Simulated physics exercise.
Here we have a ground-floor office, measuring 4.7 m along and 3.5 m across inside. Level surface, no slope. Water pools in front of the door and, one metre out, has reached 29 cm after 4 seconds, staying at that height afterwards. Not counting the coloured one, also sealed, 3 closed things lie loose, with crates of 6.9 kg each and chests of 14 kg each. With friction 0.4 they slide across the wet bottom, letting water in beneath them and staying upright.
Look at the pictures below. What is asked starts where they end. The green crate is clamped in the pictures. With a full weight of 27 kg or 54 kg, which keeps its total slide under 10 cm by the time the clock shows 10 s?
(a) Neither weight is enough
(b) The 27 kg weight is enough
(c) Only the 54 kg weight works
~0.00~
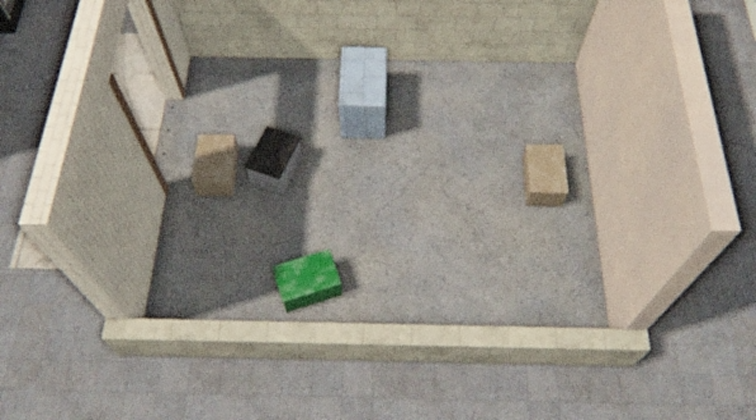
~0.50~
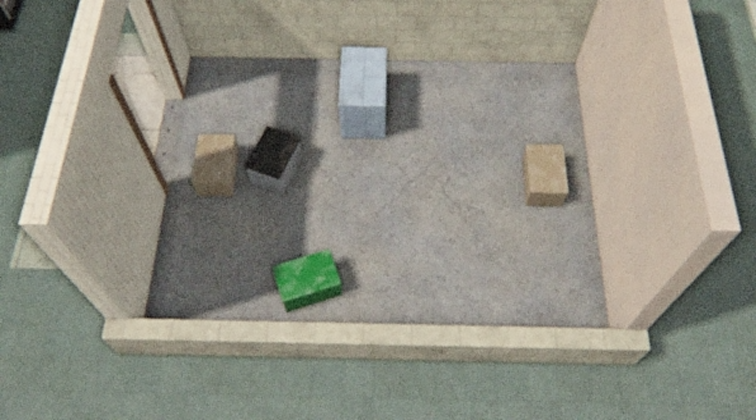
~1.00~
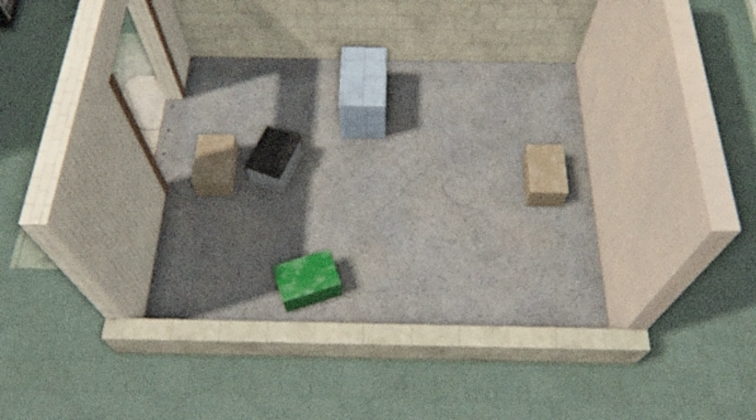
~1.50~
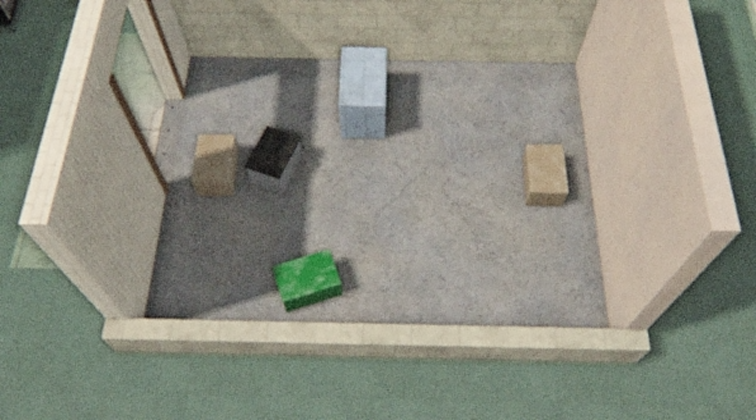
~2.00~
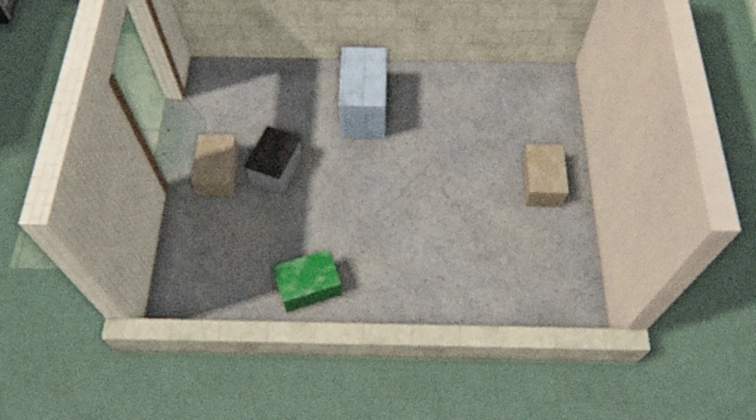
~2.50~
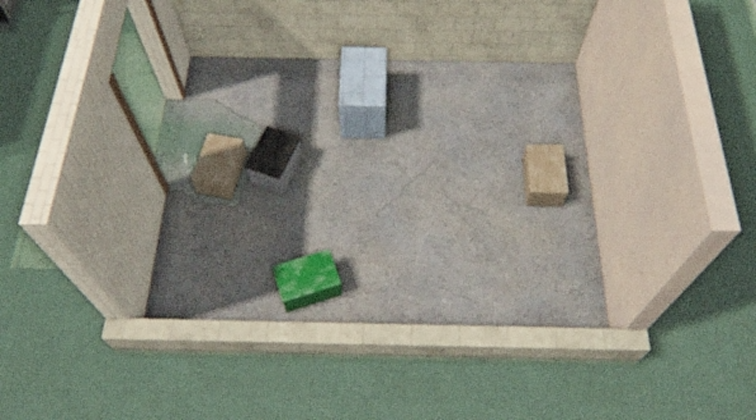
The answer is b.
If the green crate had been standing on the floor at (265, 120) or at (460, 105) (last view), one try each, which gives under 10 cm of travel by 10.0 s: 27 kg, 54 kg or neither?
Respectively, neither option succeeds and the heavy option is needed.
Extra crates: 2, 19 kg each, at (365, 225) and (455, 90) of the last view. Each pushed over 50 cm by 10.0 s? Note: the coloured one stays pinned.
Note, in sequence: Exceeded, exceeded.
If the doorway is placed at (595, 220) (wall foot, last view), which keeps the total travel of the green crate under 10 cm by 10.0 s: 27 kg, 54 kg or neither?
Then only the bigger mass works.
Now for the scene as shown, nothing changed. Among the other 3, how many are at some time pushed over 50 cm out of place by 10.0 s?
3.
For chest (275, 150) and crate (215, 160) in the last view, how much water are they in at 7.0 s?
Close to 11 and 7 centimetres.
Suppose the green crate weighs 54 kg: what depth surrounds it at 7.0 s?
About 4 cm.
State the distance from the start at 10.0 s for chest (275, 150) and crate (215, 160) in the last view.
Net displacement, in order: 350 cm; 350 cm.
After 3.5 s the green crate would be 0 cm from its start with 27 kg and 0 cm from its start with 54 kg; 0 cm of water round it then.
After 4.5 s the green crate would be 1 cm from its start with 27 kg and 0 cm from its start with 54 kg; 3 cm of water round it then.
After 7.0 s the green crate would be 2 cm from its start with 27 kg and 0 cm from its start with 54 kg; 4 cm of water round it then.
After 10.0 s the green crate would be 2 cm from its start with 27 kg and 0 cm from its start with 54 kg; 8 cm of water round it then.
